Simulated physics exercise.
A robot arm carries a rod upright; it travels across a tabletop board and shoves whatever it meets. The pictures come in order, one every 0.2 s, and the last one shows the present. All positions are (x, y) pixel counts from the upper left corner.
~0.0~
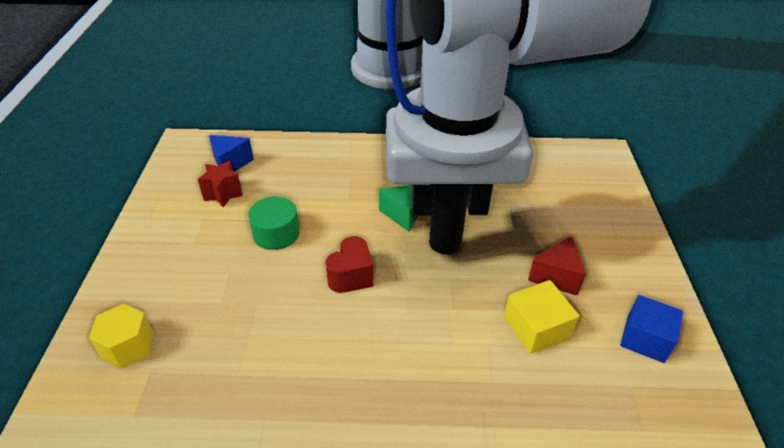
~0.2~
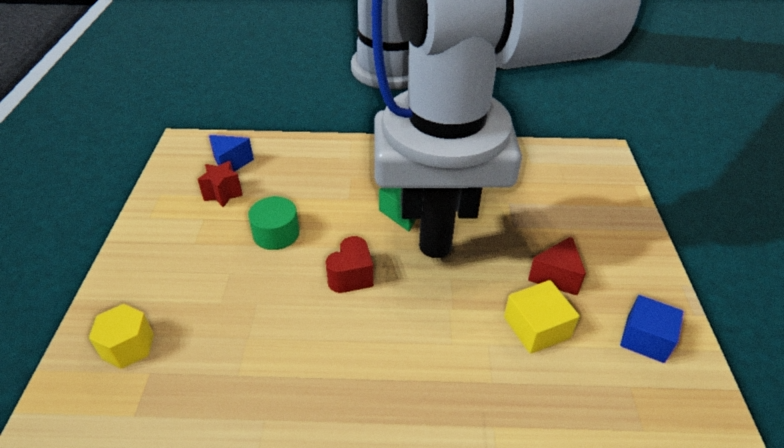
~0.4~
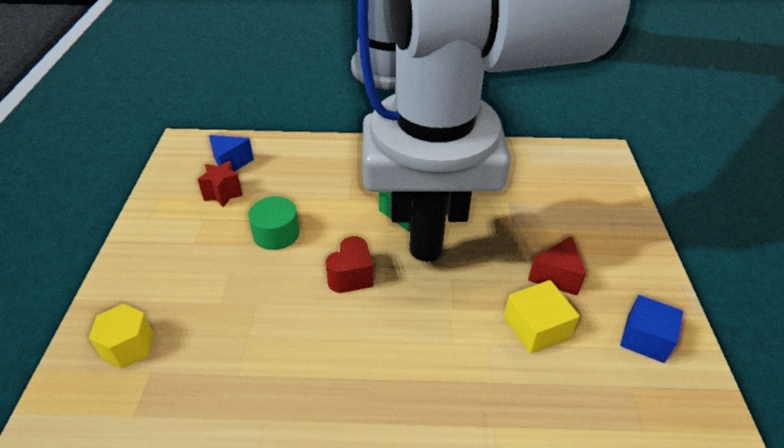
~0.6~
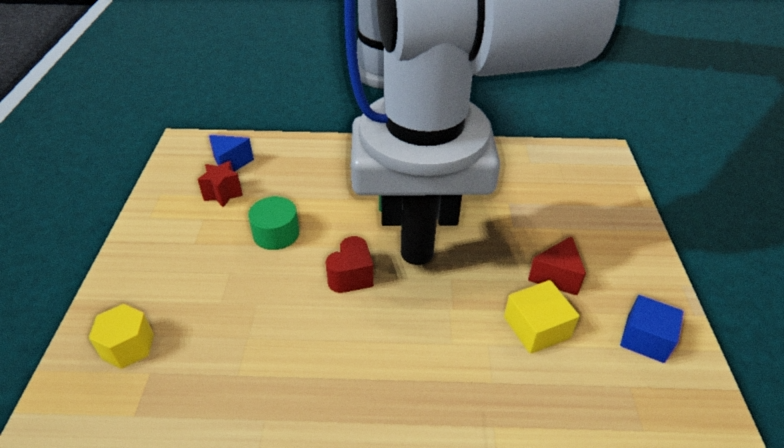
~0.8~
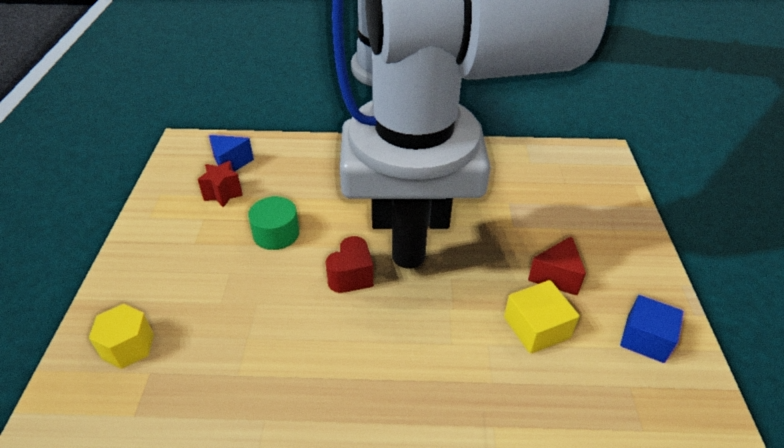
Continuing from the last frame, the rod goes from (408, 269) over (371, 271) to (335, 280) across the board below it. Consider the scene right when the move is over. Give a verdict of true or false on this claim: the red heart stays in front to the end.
The claim holds.
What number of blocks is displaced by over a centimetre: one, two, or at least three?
Of all the blocks, just one travels more than a centimetre.
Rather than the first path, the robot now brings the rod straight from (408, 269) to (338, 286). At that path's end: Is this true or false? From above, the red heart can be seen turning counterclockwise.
That is false.
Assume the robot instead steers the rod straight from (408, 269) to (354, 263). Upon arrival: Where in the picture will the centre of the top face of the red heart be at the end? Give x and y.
Its top centre is at about (323, 258).
On the path given first. Halfway along, rod at (370, 259); red heart at (334, 257).
At the end, rod at (334, 267); red heart at (296, 266); green triangular piece still.
